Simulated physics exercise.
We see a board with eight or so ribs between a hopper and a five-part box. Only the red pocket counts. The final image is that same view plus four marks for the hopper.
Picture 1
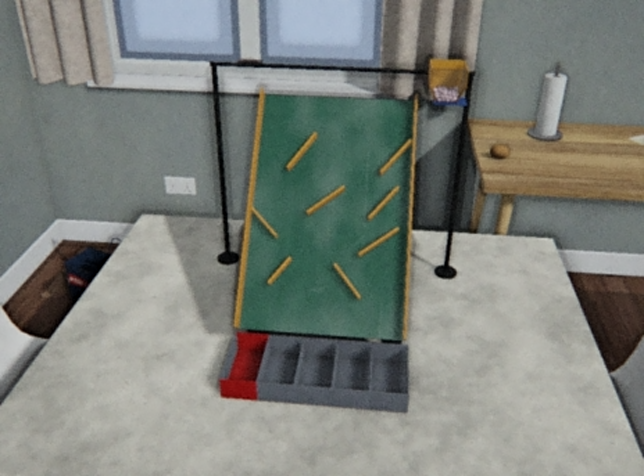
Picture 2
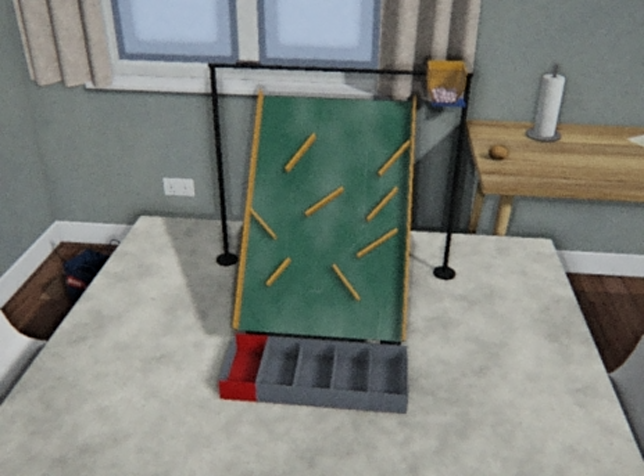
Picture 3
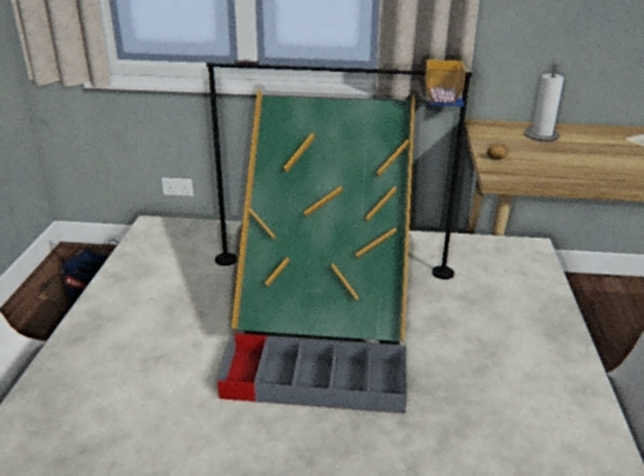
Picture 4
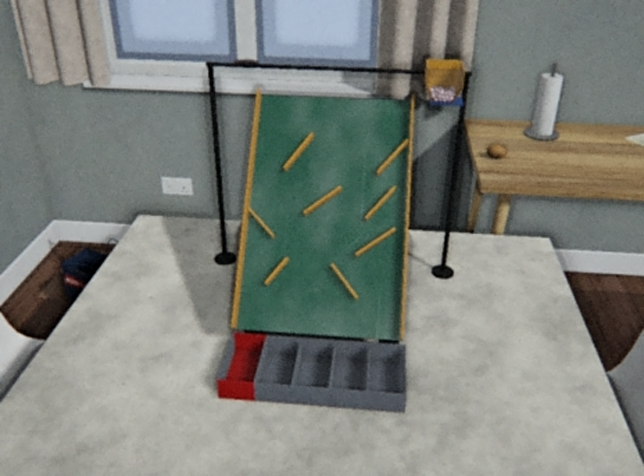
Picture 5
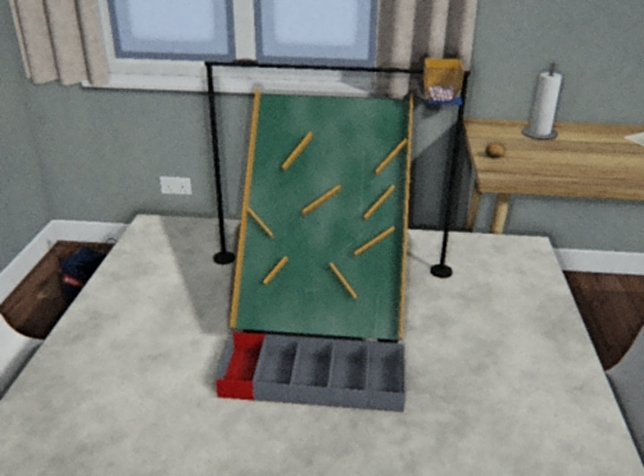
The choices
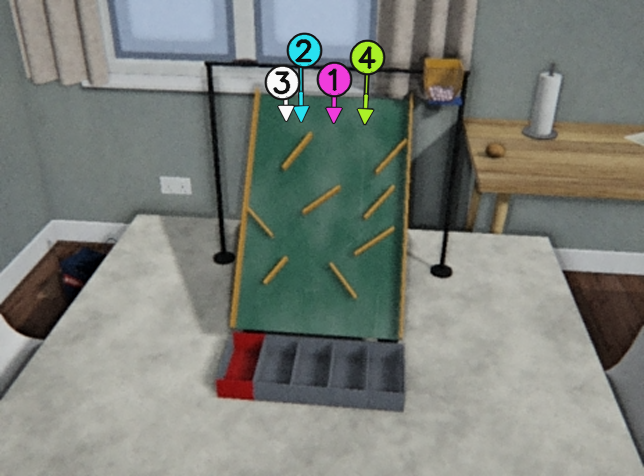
The clip opens on a sloped green board with slanted wooden ribs, a small hopper of tiny pieces at its upper right, and a five-part box below, its leftmost pocket red. The view drifts very slightly, while the pieces, board and box show no visible movement through the end.
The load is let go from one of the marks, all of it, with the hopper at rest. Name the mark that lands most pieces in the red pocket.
Use mark 1.
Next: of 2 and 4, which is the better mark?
The answer is 2.
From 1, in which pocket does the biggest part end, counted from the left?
The first from the left.
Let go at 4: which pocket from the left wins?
It is the fifth one.
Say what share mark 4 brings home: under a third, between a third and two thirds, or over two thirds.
Under a third.
On the marked copy, mark 1 meets the board at (333, 117); mark 2 meets the board at (301, 116); mark 3 meets the board at (286, 115); mark 4 meets the board at (365, 118).
If 1 is chosen, roughly two thirds in the red pocket, roughly a quarter in other pockets, about a tenth outside the box.
If 2 is chosen, roughly a quarter in the red pocket, roughly half in other pockets, roughly a quarter outside the box.
If 3 is chosen, roughly a quarter in the red pocket, roughly half in other pockets, roughly a quarter outside the box.
If 4 is chosen, about a tenth in the red pocket, the larger part in other pockets, about a tenth outside the box.
